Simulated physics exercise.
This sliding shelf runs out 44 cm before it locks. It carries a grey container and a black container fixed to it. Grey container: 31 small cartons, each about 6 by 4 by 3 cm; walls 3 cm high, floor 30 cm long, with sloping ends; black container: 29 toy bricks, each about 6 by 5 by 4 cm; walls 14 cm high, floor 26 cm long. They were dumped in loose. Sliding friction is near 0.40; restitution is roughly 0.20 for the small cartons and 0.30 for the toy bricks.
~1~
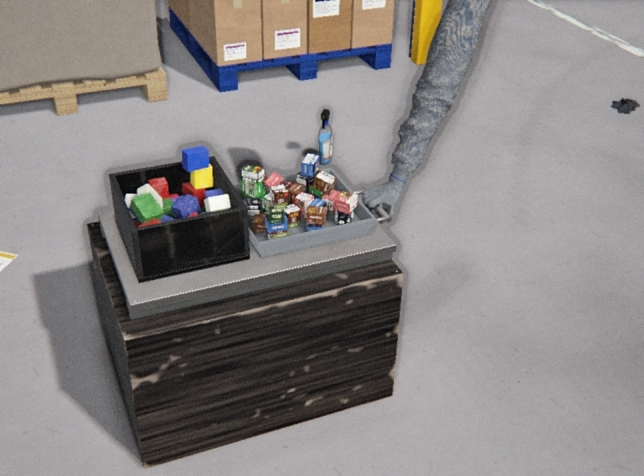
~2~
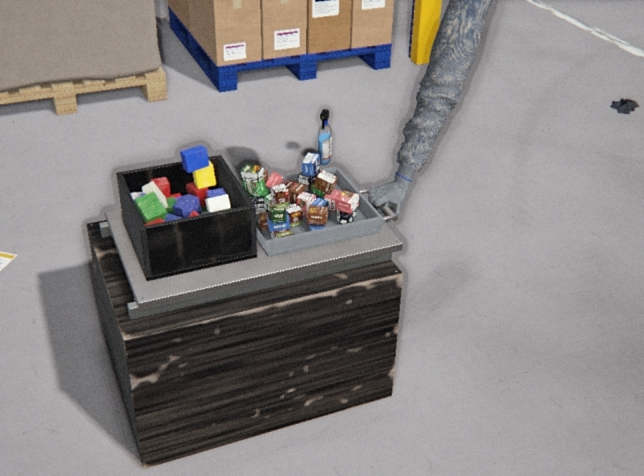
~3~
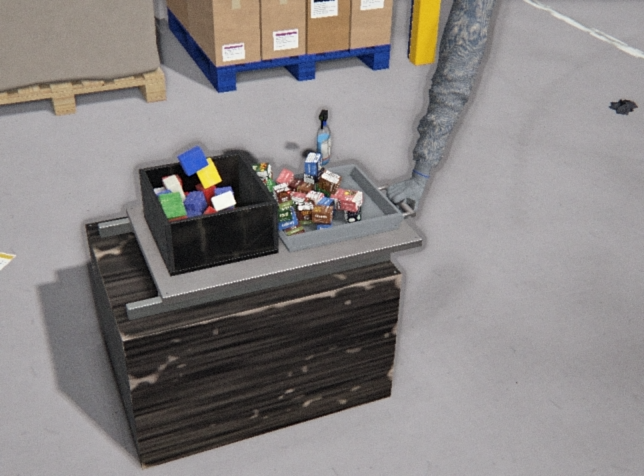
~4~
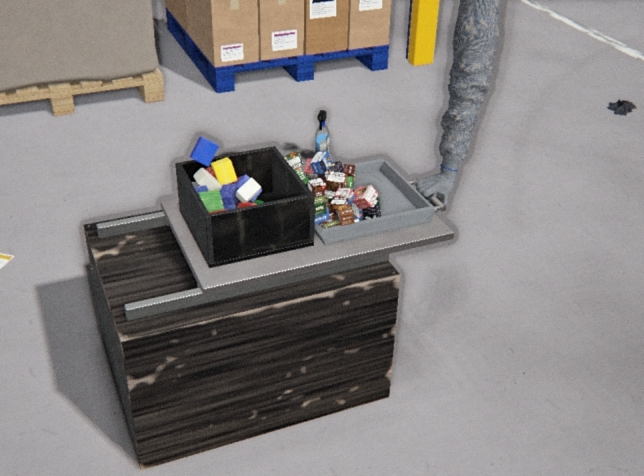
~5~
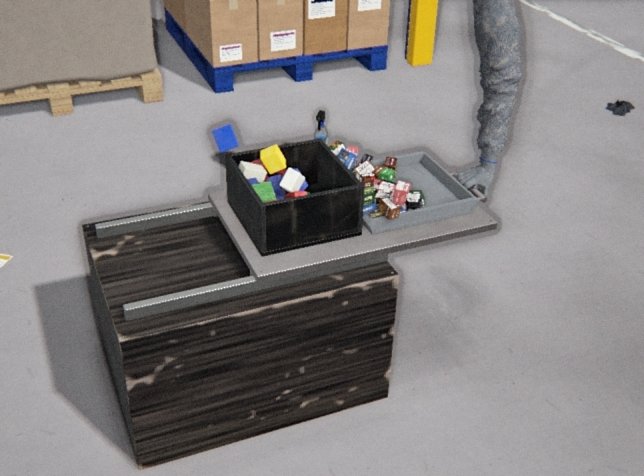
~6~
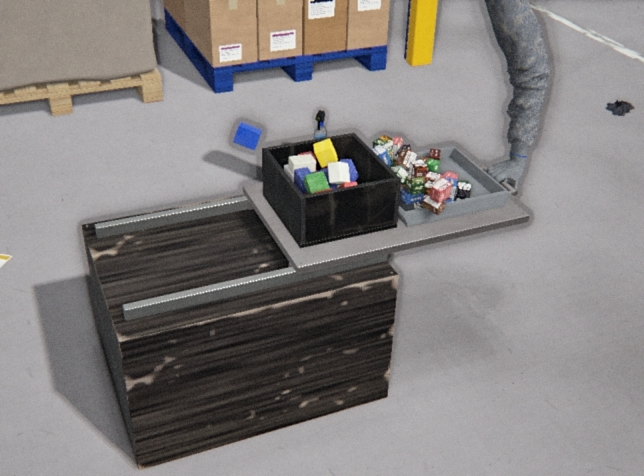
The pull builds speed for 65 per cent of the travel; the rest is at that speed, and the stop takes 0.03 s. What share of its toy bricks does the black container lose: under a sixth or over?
It sheds under a sixth of them.
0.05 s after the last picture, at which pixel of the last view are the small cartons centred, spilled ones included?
Near (448, 170).
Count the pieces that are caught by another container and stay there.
Roughly 1.
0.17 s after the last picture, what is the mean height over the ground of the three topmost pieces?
Some 68 cm up.
Then, 0.05 s after the last picture, 4 of 31 out of the grey container and 1 of 29 out of the black container.
Then, 0.17 s after the last picture, 15 of 31 out of the grey container and 1 of 29 out of the black container.
Then, 0.39 s after the last picture, 18 of 31 out of the grey container and 2 of 29 out of the black container.
Final count (0.82 s after the last picture), 18 of 31 out of the grey container and 2 of 29 out of the black container. Asked share, 2 of 29, 7 per cent.
